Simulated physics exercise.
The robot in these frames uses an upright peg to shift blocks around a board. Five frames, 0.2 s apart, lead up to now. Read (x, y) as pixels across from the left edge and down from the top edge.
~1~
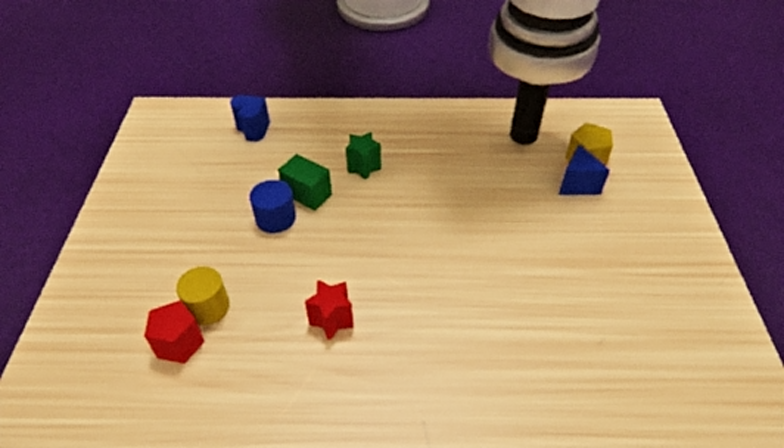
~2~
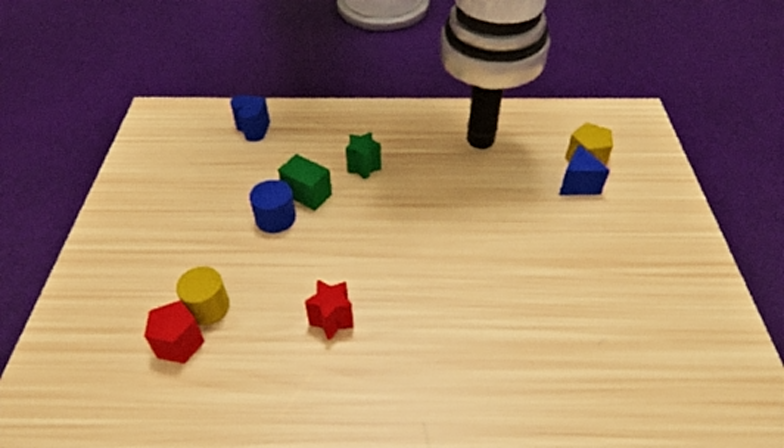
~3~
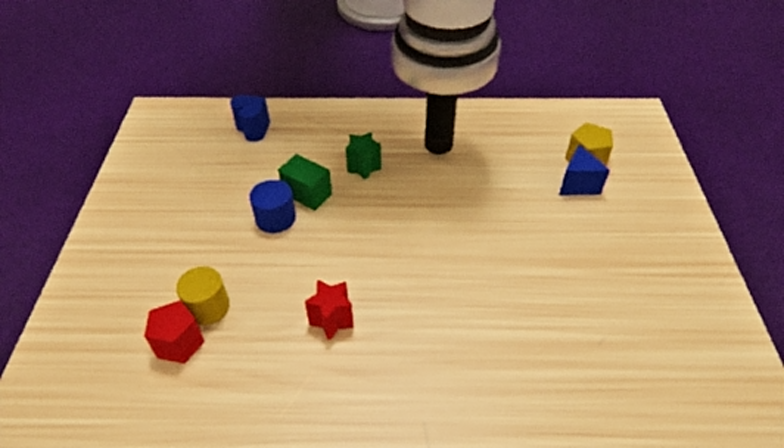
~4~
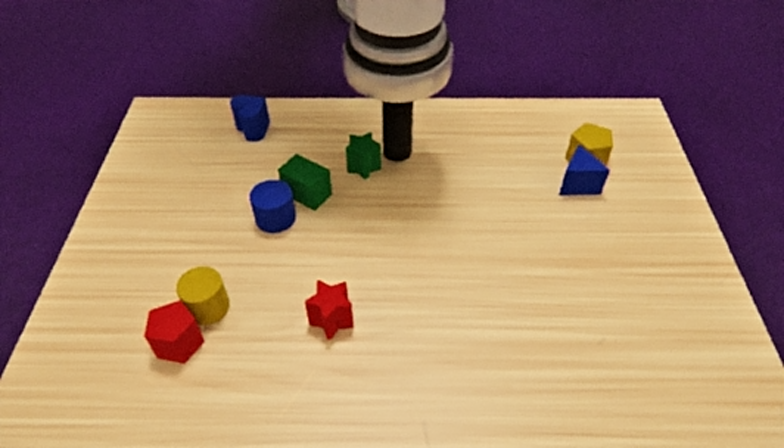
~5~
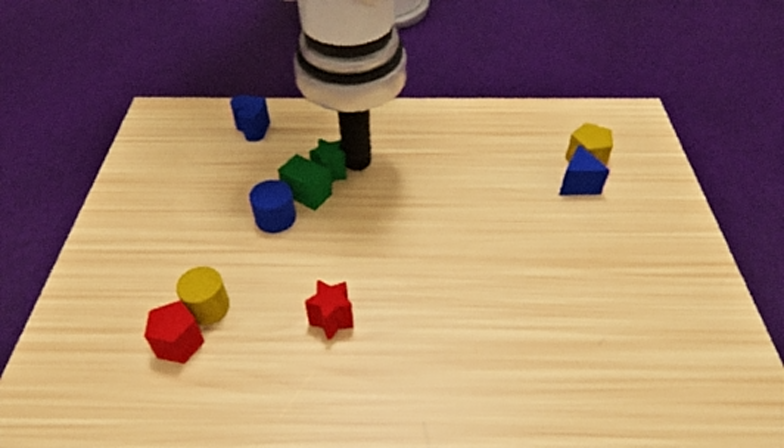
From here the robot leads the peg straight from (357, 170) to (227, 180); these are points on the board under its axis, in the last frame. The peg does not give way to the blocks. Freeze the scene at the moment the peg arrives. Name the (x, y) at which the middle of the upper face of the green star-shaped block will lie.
My best guess is (190, 160).
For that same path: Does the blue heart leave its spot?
No
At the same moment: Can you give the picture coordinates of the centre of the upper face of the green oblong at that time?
Top centre: (276, 177).
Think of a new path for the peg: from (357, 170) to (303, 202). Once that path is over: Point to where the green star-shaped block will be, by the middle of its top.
Close to (296, 155).
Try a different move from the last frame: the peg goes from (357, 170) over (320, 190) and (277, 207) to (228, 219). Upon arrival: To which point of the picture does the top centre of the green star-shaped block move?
I'd expect the centre of its top face to be at (291, 154).
The first path, step by step. One third of the way, peg (313, 165); blue circle (261, 203); green oblong (277, 177), turned 30° anticlockwise; green star-shaped block (282, 154).
Two thirds of the way, peg (269, 168); blue circle (261, 203); green oblong (276, 177), turned 35° anticlockwise; green star-shaped block (236, 156).
At the end, peg (224, 172); blue heart still; blue circle (261, 203); green oblong (276, 177), turned 35° anticlockwise; green star-shaped block (190, 160).
